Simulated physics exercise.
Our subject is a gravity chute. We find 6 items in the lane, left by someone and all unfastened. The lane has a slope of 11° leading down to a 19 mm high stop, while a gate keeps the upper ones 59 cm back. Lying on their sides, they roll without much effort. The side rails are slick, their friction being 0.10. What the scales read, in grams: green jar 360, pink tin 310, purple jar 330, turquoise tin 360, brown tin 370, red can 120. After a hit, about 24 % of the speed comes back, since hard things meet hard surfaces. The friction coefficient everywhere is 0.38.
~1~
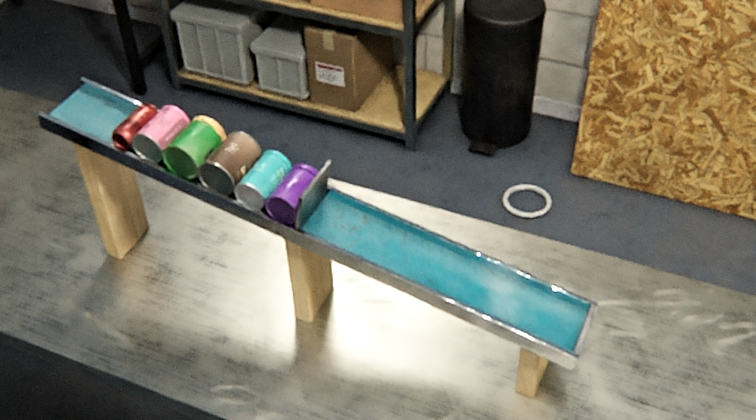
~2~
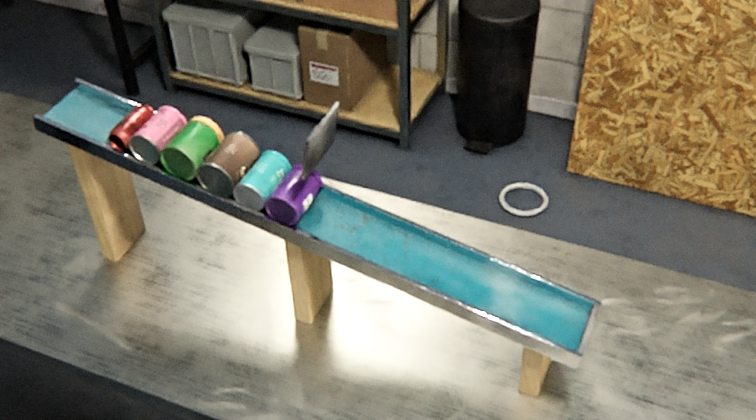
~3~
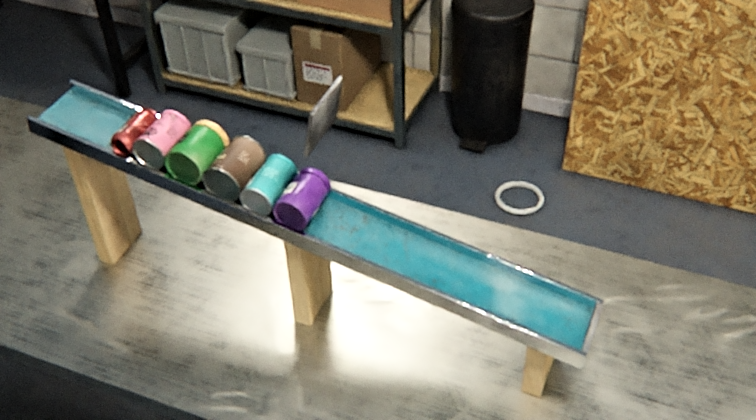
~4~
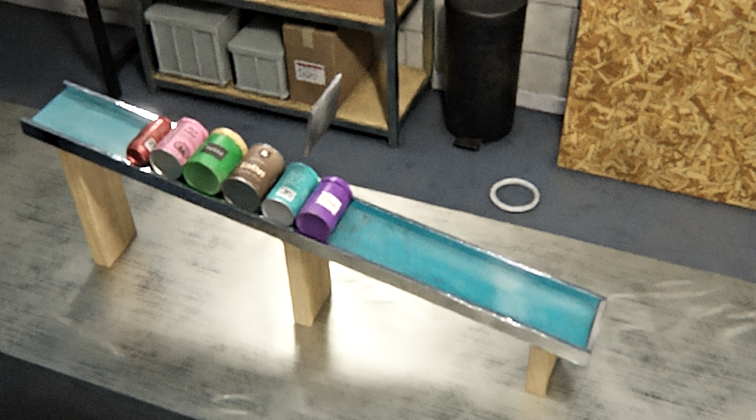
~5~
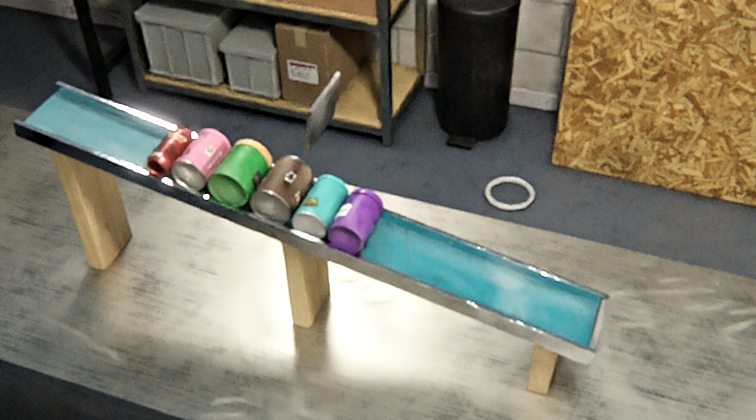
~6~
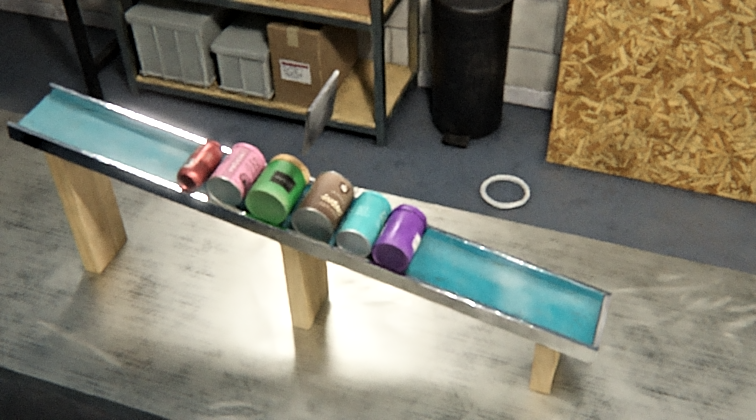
In a workshop with shelving, a black bin and a chipboard panel behind, a sloping blue chute on wooden legs is seen from above. On its upper left part lie a small red can, a pink tin, a green jar, a brown tin, a turquoise tin and a purple jar against a grey gate. The gate swings up, and the row rolls down rightward, gathering speed, as the view shifts slightly.
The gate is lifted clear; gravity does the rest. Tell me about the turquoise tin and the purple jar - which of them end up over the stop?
In the end I expect the turquoise tin to get away; I expect the purple jar to get away.
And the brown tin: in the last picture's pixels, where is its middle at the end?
(588, 304).
Then, 0.20 s past the last view, leader 19 cm from the stop; purple jar near (485, 270); turquoise tin near (448, 257).
Then, 0.40 s past the last view, purple jar near (590, 306); turquoise tin near (551, 294).
Then, 0.50 s past the last view, purple jar now over the stop; turquoise tin near (584, 307).
Then, 1.00 s past the last view, turquoise tin now over the stop; green jar not moving; pink tin not moving.
Finally, over the stop, purple jar and turquoise tin; the other 4 in the lane.
